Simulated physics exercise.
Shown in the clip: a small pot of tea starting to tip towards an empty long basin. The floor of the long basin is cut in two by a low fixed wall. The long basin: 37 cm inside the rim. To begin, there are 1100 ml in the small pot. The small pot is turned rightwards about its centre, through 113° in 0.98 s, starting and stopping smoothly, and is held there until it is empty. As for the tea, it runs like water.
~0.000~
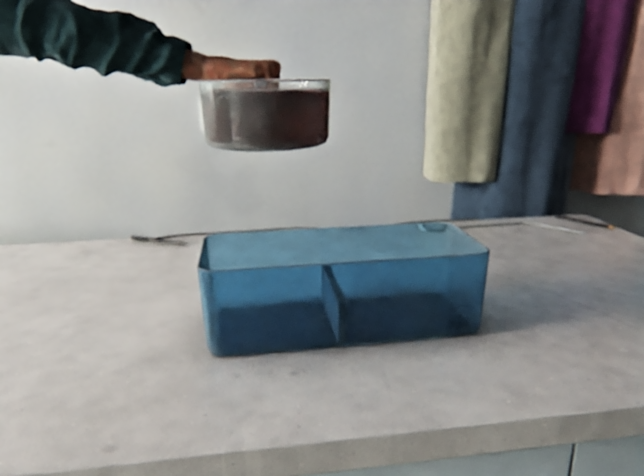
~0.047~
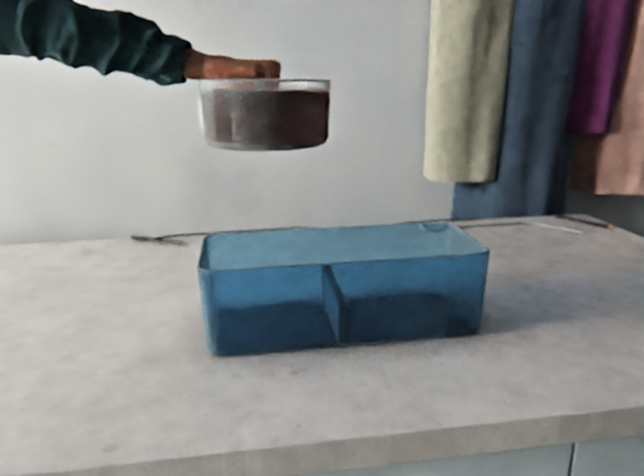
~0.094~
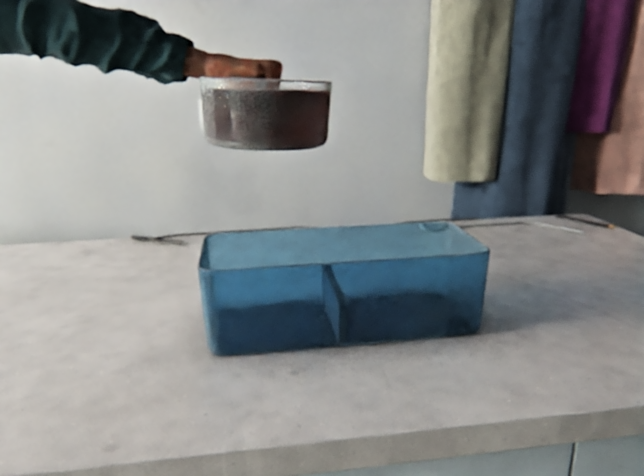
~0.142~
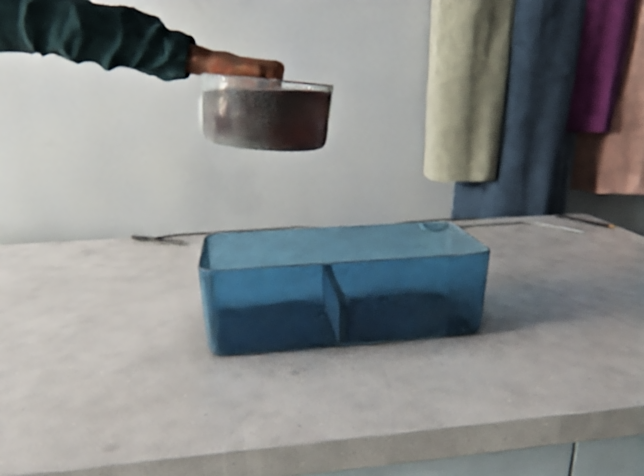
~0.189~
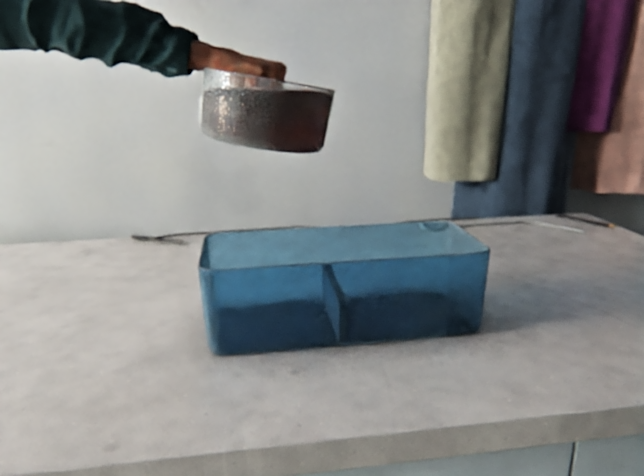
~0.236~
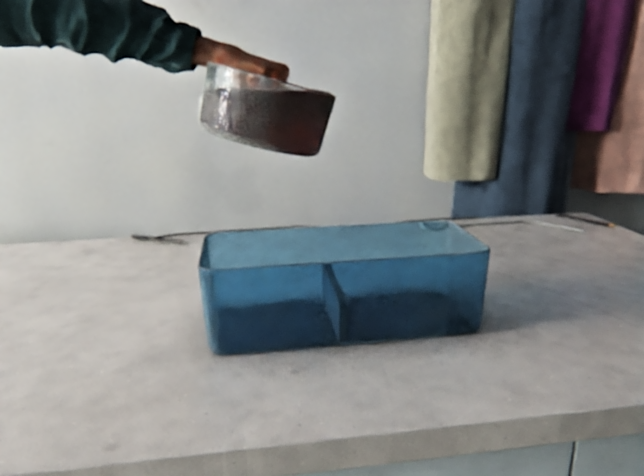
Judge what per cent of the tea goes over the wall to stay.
86 percent, roughly.
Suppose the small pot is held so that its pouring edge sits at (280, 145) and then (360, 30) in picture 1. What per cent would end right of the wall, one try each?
First 30, then 95 per cent.
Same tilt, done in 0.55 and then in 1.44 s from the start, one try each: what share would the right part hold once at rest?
In order, 75 and 90 per cent.
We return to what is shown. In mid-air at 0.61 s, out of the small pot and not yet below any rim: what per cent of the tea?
Roughly 42 %.
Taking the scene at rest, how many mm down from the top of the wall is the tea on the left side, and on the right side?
Left about 52 mm, while the right is about 24 mm.
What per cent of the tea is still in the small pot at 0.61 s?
Near 42 in a hundred.
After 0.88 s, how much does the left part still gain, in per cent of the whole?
Around 8 in a hundred.
By 0.61 s the tilt is 78° and 41 per cent is still to pour, 0 is left of the wall and 16 right of it.
By 0.88 s the tilt is 110° and 5 per cent is still to pour, 5 is left of the wall and 81 right of it.
By 1.17 s the tilt is 113° and 0 per cent is still to pour, 13 is left of the wall and 86 right of it.
By 1.48 s the tilt is 113° and 0 per cent is still to pour, 13 is left of the wall and 86 right of it.
At rest 13 per cent lies left of the wall, 86 right of it and 1 outside.
